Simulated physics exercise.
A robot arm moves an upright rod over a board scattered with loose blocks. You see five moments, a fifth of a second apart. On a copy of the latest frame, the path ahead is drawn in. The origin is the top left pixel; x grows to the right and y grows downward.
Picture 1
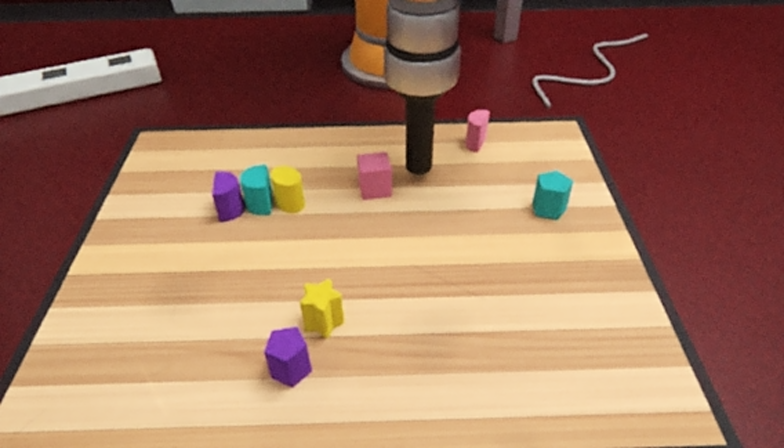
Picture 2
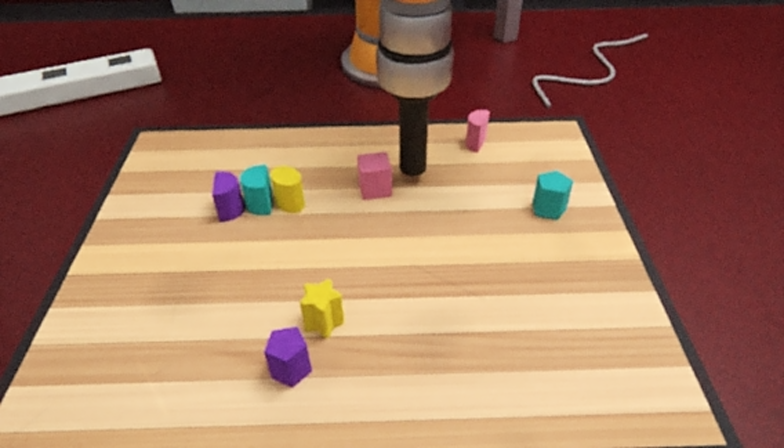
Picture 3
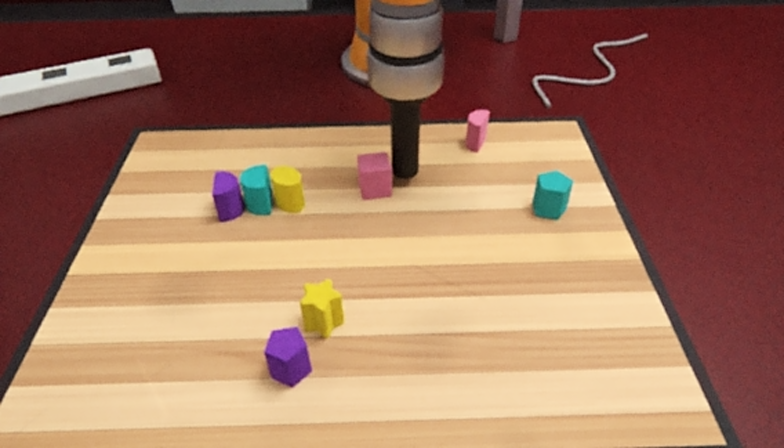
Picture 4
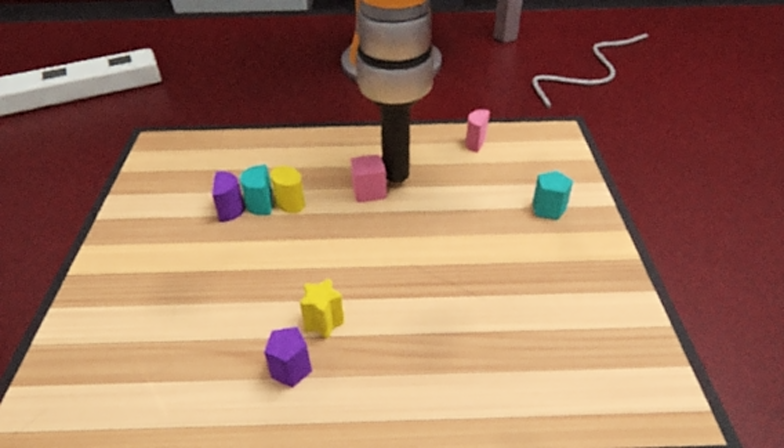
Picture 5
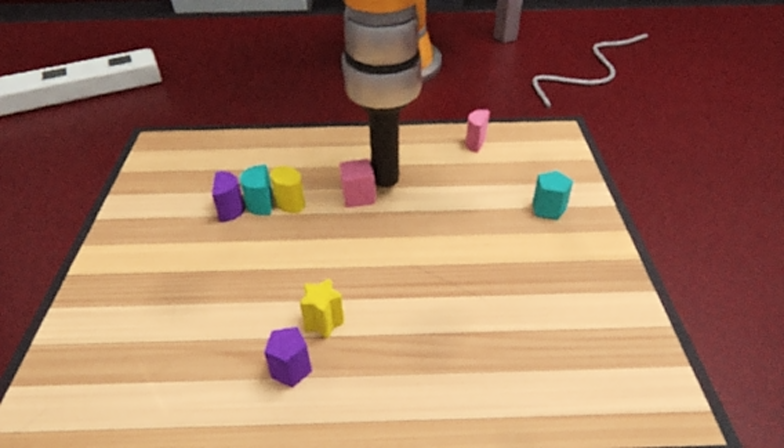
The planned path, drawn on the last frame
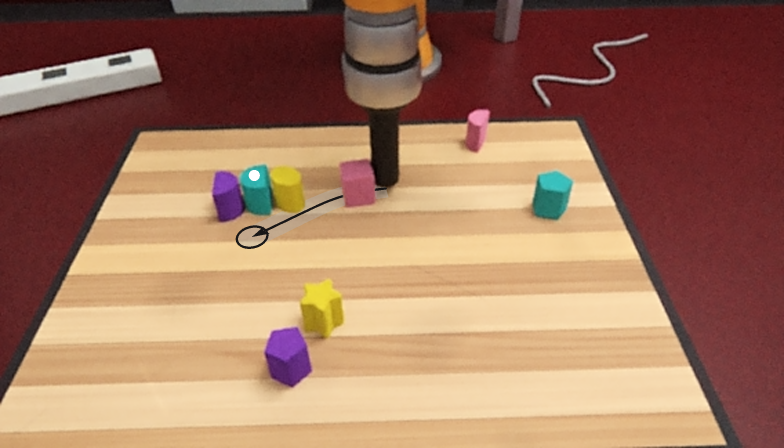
A robot arm holds a black upright rod over a striped wooden board on a dark red table, seen from above at an angle by a still camera. Purple, turquoise and yellow blocks line up at left beside a pink one, with a yellow star and purple block below and pink and turquoise blocks at right. The rod glides left, meets the pink square block and nudges it slightly left.
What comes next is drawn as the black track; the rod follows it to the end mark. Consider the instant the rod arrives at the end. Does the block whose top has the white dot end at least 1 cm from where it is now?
Answer: Yes.
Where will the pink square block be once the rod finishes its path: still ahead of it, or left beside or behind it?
It slips away.
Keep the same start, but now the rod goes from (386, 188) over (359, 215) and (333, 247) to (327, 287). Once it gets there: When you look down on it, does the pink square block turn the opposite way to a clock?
No, I don't think so.
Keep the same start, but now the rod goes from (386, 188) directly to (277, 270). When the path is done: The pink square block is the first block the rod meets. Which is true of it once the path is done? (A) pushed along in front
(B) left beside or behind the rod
The answer is B.
Path on the board, from (386, 188) by way of (340, 197) and (297, 216) to (252, 237); the dot is on the turquoise D-shaped block.
The first path, step by step. One third of the way, rod at (339, 188); pink square block at (314, 184), turned 45° anticlockwise.
Two thirds of the way, rod at (295, 206); purple D-shaped block at (216, 181), turned 25° anticlockwise; turquoise D-shaped block at (245, 173); yellow oval block at (269, 178), turned 60° clockwise; pink square block at (278, 208), turned 70° anticlockwise.
At the end, rod at (250, 227); purple D-shaped block at (209, 181), turned 50° anticlockwise; turquoise D-shaped block at (239, 171), turned 35° clockwise; yellow oval block at (255, 183), turned 85° clockwise; pink square block at (258, 228), turned 110° anticlockwise.
